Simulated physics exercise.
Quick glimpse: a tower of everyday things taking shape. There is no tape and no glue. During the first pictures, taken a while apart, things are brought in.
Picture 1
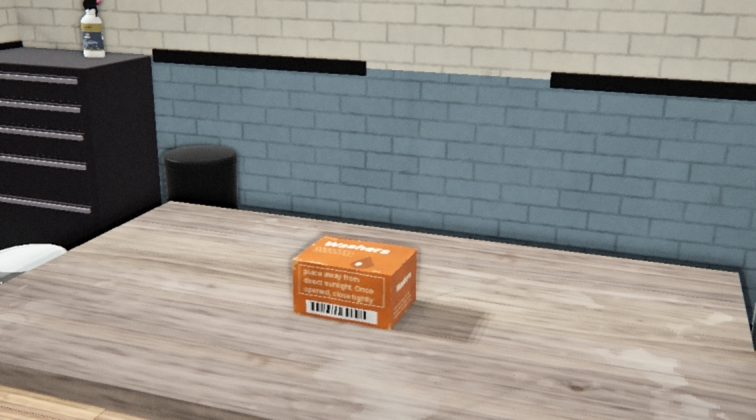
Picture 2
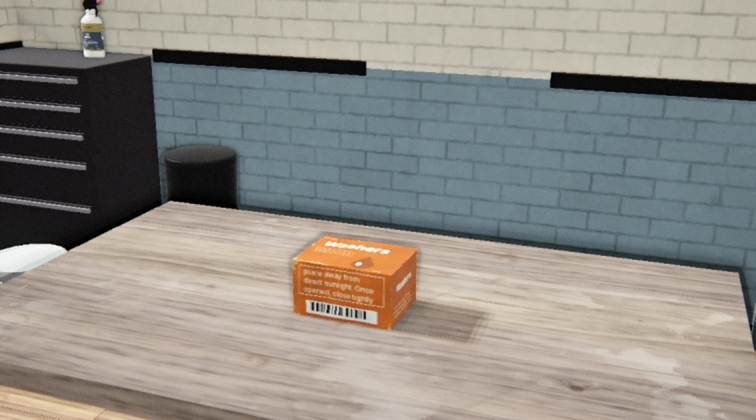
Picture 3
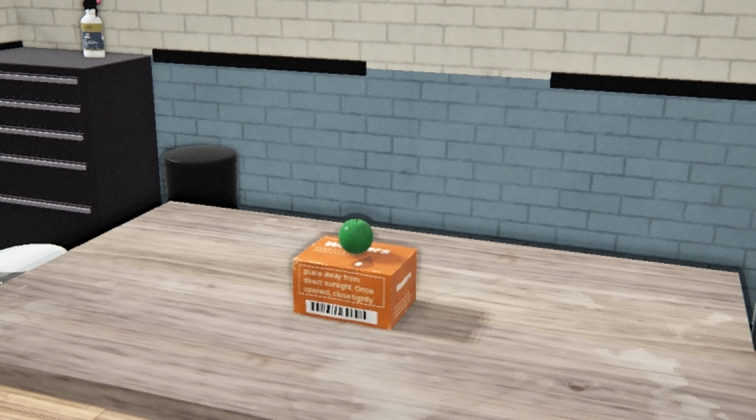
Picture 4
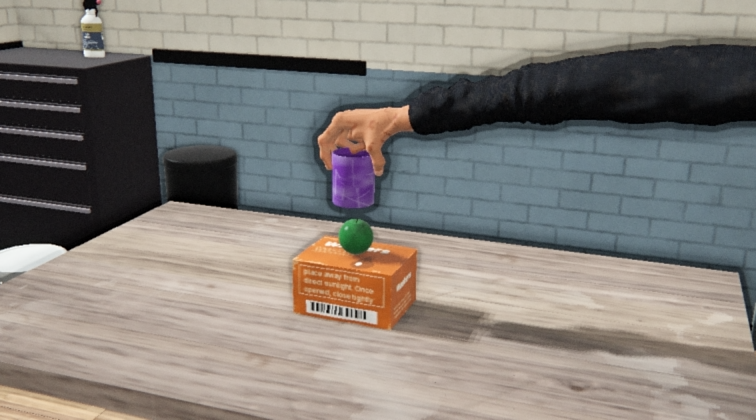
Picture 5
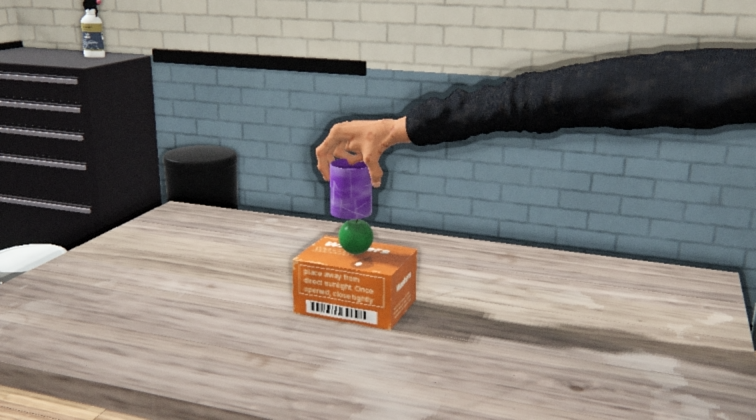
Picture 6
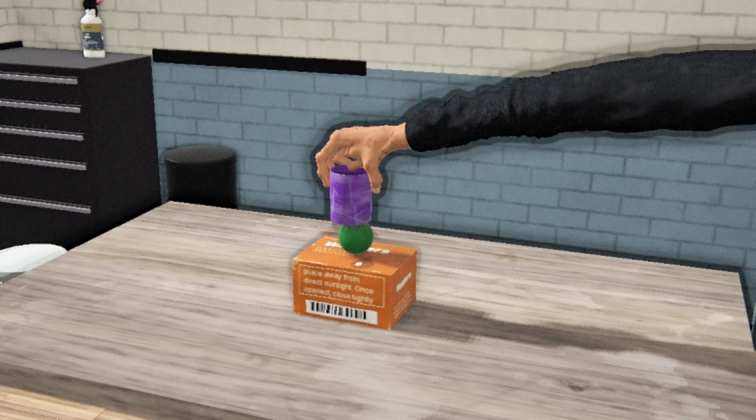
On a wooden table in a workshop, an orange box sat alone until a green apple appeared on top, and then a hand lowered a purple cup from above onto the apple.
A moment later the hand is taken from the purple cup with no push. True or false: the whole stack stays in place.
False.
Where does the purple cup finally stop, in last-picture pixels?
In the final view it sits at roughly (251, 269).
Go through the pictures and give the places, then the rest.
The last thing is not in view yet, in the first picture.
The last thing is not in view yet, in the second picture.
The last thing is not in view yet; green apple (356, 236), in the third picture.
Still above its spot; purple cup (354, 177); green apple (356, 236), in the fourth picture.
Still above its spot; purple cup (351, 188); green apple (356, 236), in the fifth picture.
In place under the hand; purple cup (351, 195); green apple (356, 236), in the sixth picture.
Then, 0.50 s past the last view, purple cup now fallen.
Then, 0.60 s past the last view, things are still on the move.
Finally, fallen, purple cup; the other 2 still in place. Final places as the last picture's camera would see them, purple cup near (251, 269). The pile comes apart.
